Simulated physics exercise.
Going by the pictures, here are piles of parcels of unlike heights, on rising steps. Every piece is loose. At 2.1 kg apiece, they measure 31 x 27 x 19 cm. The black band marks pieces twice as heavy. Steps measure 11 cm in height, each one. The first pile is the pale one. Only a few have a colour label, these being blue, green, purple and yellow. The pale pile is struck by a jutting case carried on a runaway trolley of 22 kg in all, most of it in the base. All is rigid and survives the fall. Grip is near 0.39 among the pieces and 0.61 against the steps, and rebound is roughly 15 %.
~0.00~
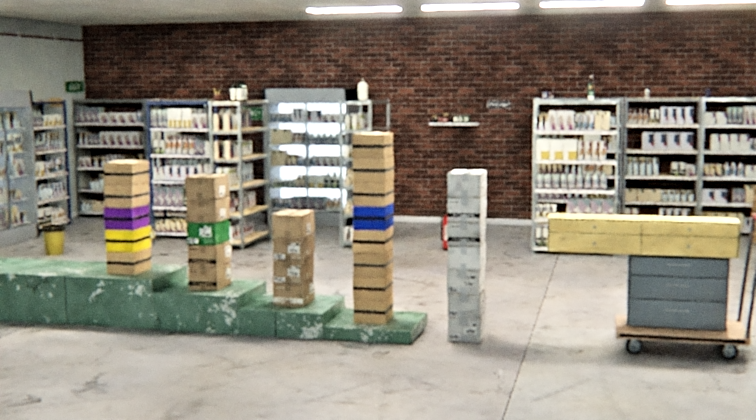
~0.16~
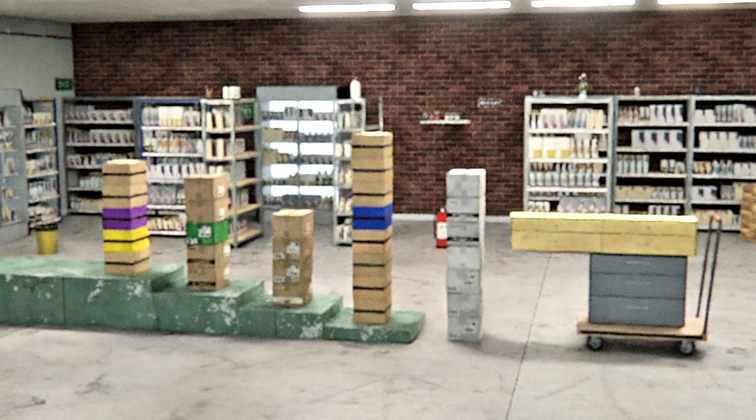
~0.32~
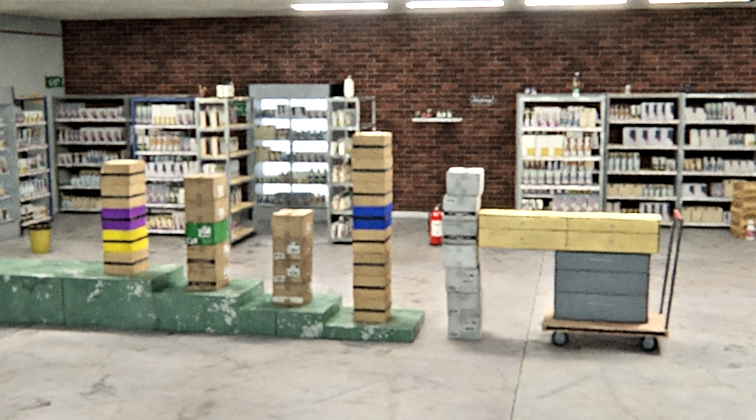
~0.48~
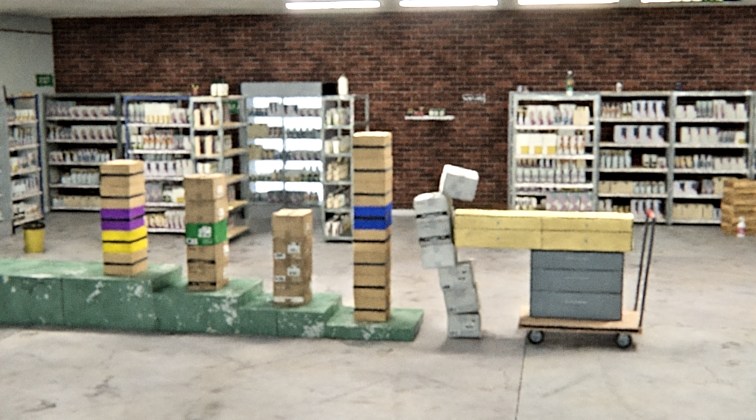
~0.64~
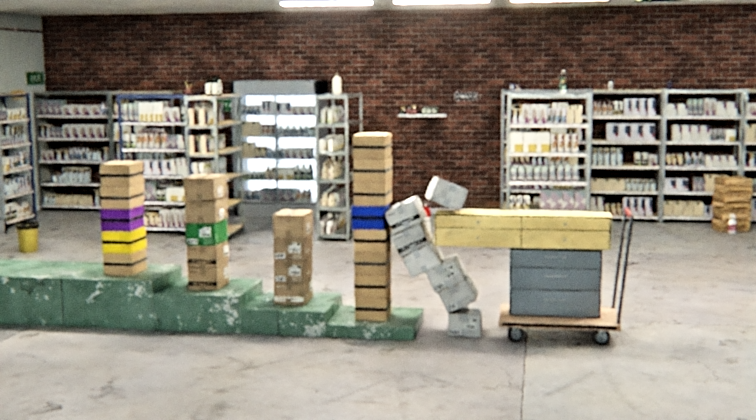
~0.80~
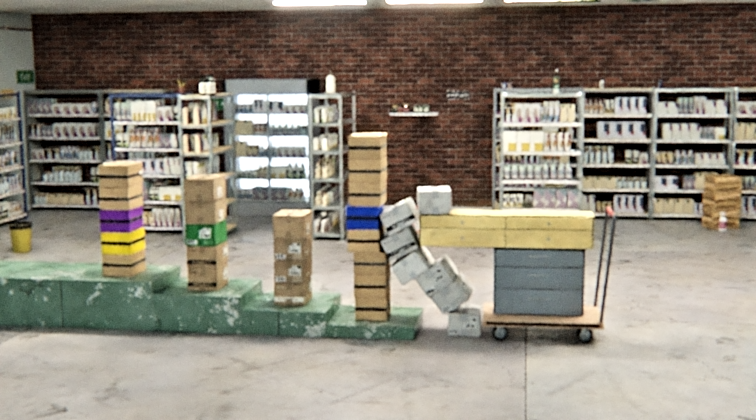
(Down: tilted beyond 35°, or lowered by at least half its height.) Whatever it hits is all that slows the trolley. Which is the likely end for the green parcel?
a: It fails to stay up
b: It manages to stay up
a, it fails to stay up.
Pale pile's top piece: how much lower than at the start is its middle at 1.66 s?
Drop so far: Roughly 10 cm.
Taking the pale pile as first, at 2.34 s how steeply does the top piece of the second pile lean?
The top piece is tilted around 20°.
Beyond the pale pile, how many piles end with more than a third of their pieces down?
Tally: 4.
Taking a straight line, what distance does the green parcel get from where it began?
I'd put it at near 55 cm.
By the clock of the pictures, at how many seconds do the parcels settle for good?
4.5 s or so.
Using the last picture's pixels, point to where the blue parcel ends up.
It ends up centred close to (276, 251).
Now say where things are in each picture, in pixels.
In the first picture (places mark the middle of the side facing us; the camera moves round a little), load (555, 228) 51 cm short; green parcel (201, 234); yellow parcel (120, 241); blue parcel (369, 218); the rest undisturbed.
Load (518, 227) 23 cm short; green parcel (200, 234), in the second picture.
Load (485, 224) 35 mm in; green parcel (200, 234), in the third picture.
Load (461, 224) 22 cm in, top of the pale pile leaning 14°; green parcel (200, 234); the rest undisturbed, in the fourth picture.
Load (441, 224) 38 cm in, top of the pale pile leaning 23°; green parcel (200, 235); blue parcel (368, 218) shifted 21 mm; one has shifted, in the fifth picture.
Load (426, 224) 50 cm in; green parcel (200, 235); blue parcel (362, 218) shifted 7 cm; yellow parcel (116, 244); 5 disturbed, none down, in the sixth picture.
After 1.66 s, 6 of the pale pile down; 2 of the 22 other parcels down; green parcel unmoved; blue parcel leaning 29°, 7 cm lower.
After 2.34 s, 6 of the pale pile down; 14 of the 22 other parcels down; green parcel leaning 35°, 11 cm lower; blue parcel leaning 53°, 32 cm lower.
At rest (4.5 s), 6 of the pale pile down; 21 of the 22 other parcels down; green parcel leaning 53°, 21 cm lower; purple parcel on its side; yellow parcel on its side. As the last picture would show them, middles, green parcel near (152, 255), purple parcel near (46, 252).
